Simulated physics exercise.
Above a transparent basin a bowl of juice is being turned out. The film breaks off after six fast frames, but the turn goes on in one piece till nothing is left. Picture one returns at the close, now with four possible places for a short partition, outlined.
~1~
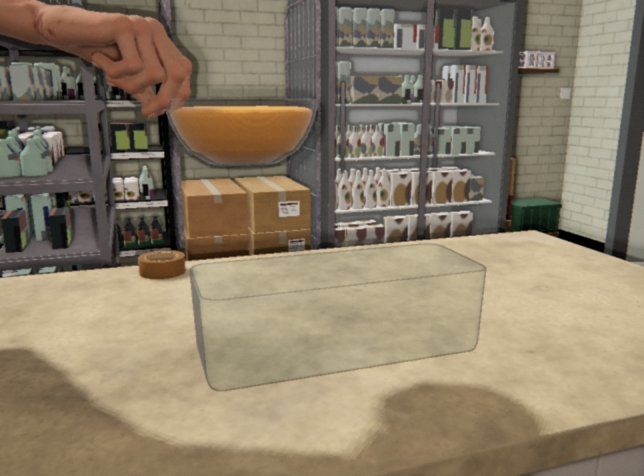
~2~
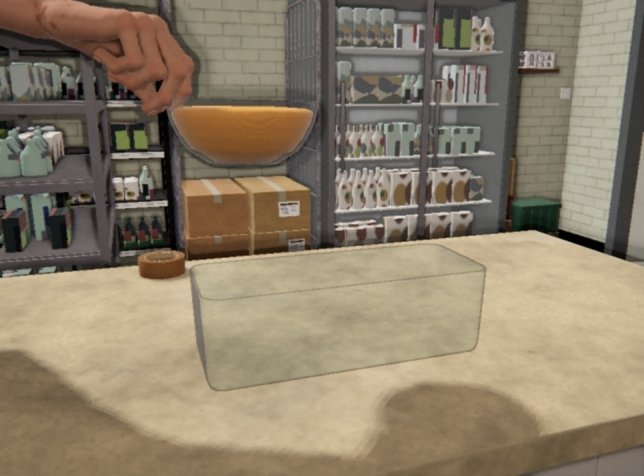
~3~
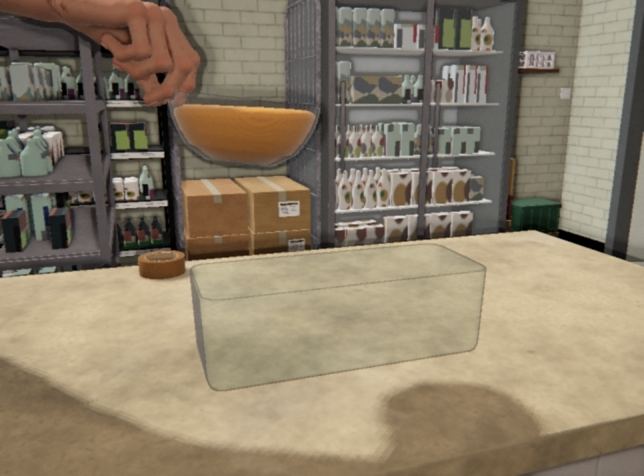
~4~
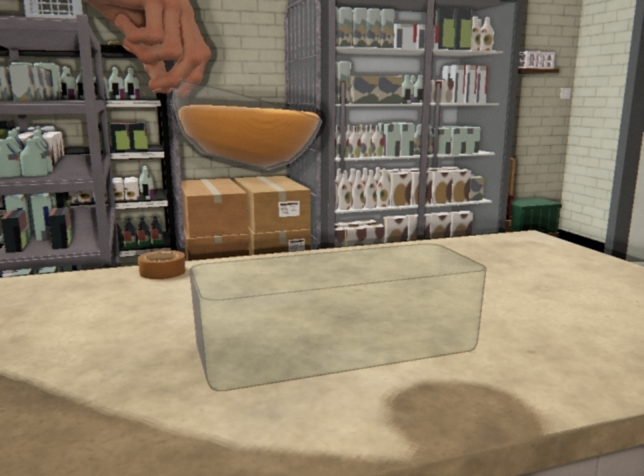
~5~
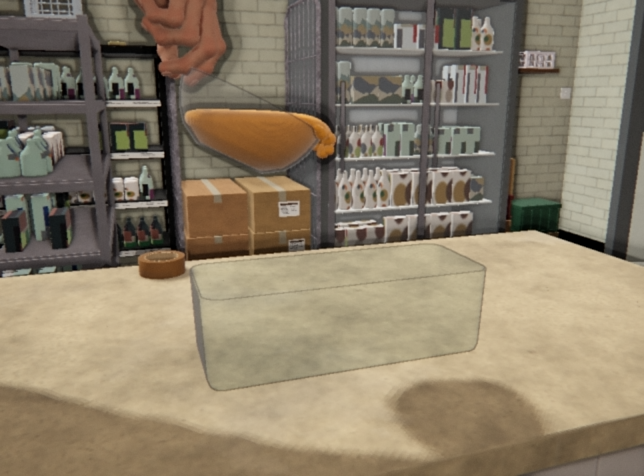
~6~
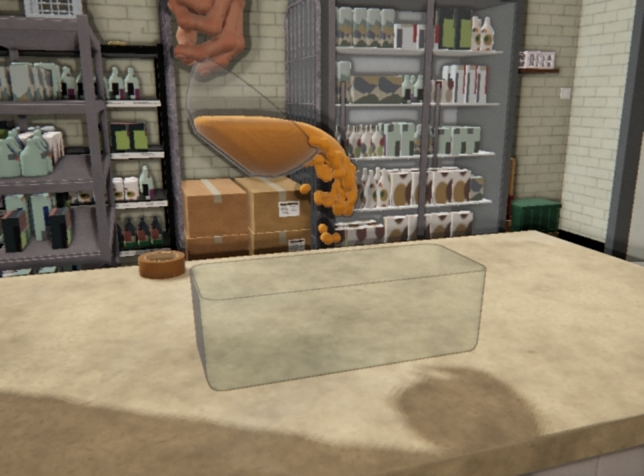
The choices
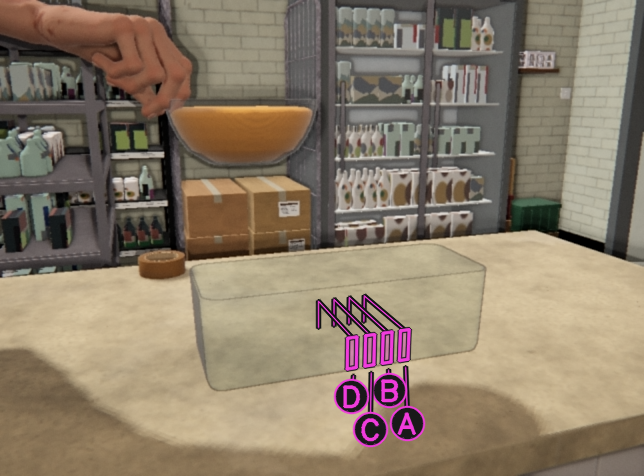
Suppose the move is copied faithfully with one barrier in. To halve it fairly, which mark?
Best: B.
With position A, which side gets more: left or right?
The left one.
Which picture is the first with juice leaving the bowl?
Picture 4.
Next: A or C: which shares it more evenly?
That is position C.
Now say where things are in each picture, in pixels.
Upright, lip at (311, 99); basin from (207, 389) to (475, 347); nothing has left yet.
Upright, lip at (312, 101); nothing has left yet.
Tipped about 7°, lip at (314, 108); nothing has left yet.
Tipped about 16°, lip at (316, 119); juice is over the lip, down to (316, 119).
Tipped about 27°, lip at (316, 134); juice is over the lip, down to (321, 155).
Tipped about 40°, lip at (313, 151); juice is over the lip, down to (328, 241).
On the marked copy, A at (405, 367); B at (388, 369); C at (371, 372); D at (353, 375).
Choosing A, about 70 % ends left of the wall and 23 % right of it; 6 % is lost outside.
Choosing B, about 48 % ends left of the wall and 48 % right of it; 4 % is lost outside.
Choosing C, about 33 % ends left of the wall and 64 % right of it; 3 % is lost outside.
Choosing D, about 25 % ends left of the wall and 72 % right of it; 3 % is lost outside.
